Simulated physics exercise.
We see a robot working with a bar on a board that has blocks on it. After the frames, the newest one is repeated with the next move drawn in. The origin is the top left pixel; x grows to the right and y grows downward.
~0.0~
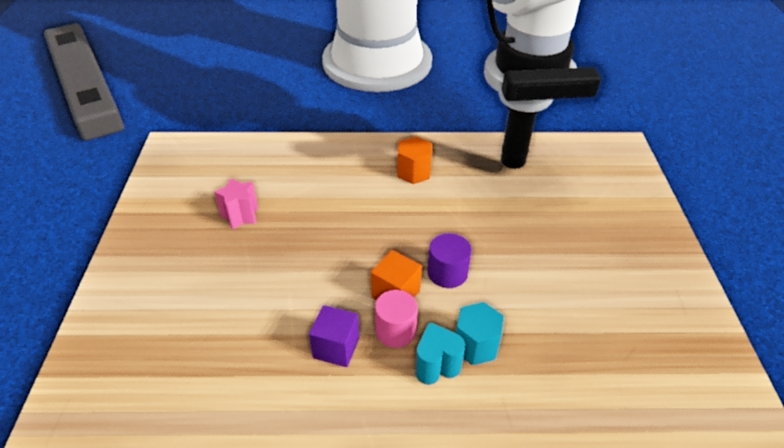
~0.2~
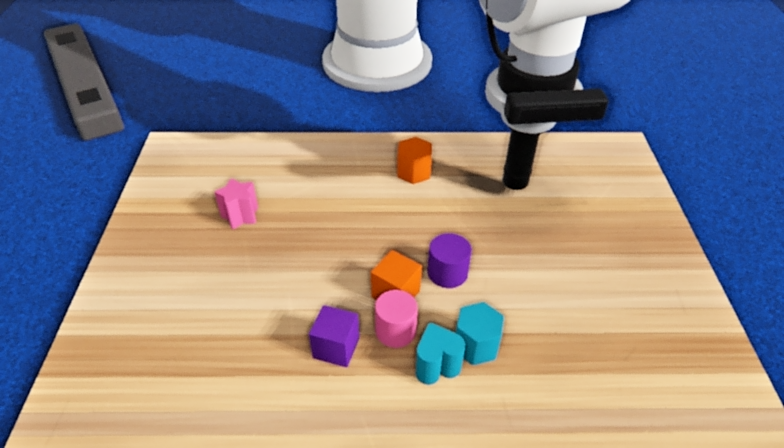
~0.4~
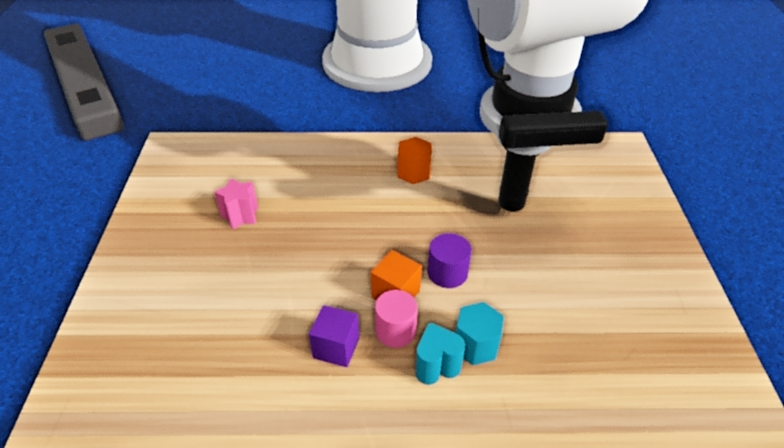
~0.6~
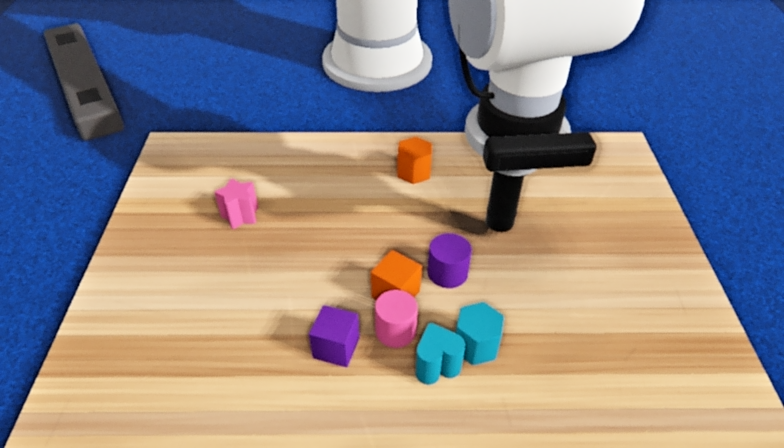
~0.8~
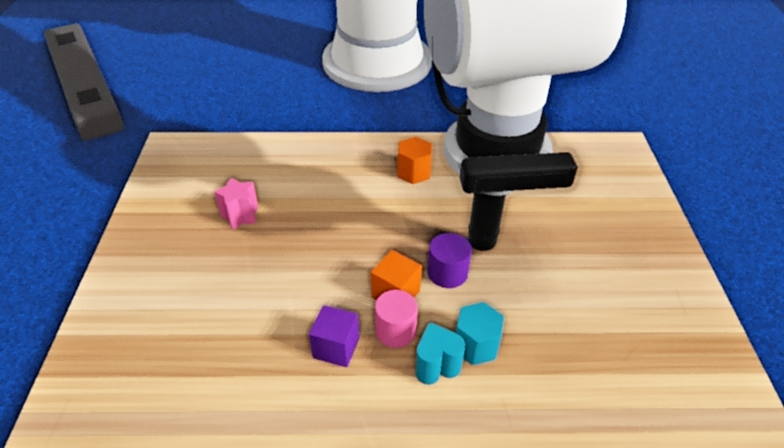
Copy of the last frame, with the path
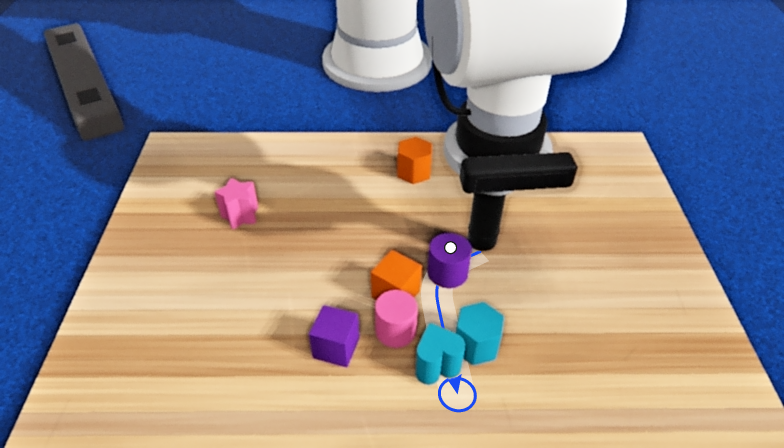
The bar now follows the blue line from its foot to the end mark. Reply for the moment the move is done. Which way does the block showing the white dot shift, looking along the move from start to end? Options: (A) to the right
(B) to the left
My pick is A.
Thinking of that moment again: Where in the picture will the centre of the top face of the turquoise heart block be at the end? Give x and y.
It is at (430, 389).
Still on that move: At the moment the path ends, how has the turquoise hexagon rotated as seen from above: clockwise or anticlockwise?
Against the clock.
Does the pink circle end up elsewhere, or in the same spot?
It shifts.
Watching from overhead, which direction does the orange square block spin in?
Looking from above, the answer is clockwise.
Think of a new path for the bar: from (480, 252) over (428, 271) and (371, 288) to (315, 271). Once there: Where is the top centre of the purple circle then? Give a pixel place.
The centre of its top face lies at (419, 282).
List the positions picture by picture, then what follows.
The first picture shows tip of the bar (513, 162), middles of tops, pink circle (396, 306), orange square block (396, 269), turquoise heart block (439, 343), purple circle (451, 248), turquoise hexagon (481, 321).
The second picture shows bar (515, 183), nothing pushed.
The third picture shows bar (511, 204), nothing pushed.
The fourth picture shows bar (499, 223), nothing pushed.
The fifth picture shows bar (482, 242), pink circle (396, 306), orange square block (396, 269), turquoise heart block (439, 343), purple circle (451, 248), turquoise hexagon (481, 321).
The line goes from (480, 252) through (439, 281) and (444, 333) to (457, 394); the dot is on the purple circle.
The first path, step by step. One third of the way, bar (439, 272); pink circle (395, 309); orange square block (377, 278), turned 50° clockwise; purple circle (419, 280).
Two thirds of the way, bar (445, 324); pink circle (367, 333); orange square block (372, 279), turned 65° clockwise; purple circle (407, 315); turquoise hexagon (486, 326).
At the end, bar (459, 385); pink circle (364, 335); orange square block (372, 279), turned 65° clockwise; turquoise heart block (430, 389), turned 35° clockwise; purple circle (415, 315); turquoise hexagon (497, 337), turned 40° anticlockwise.
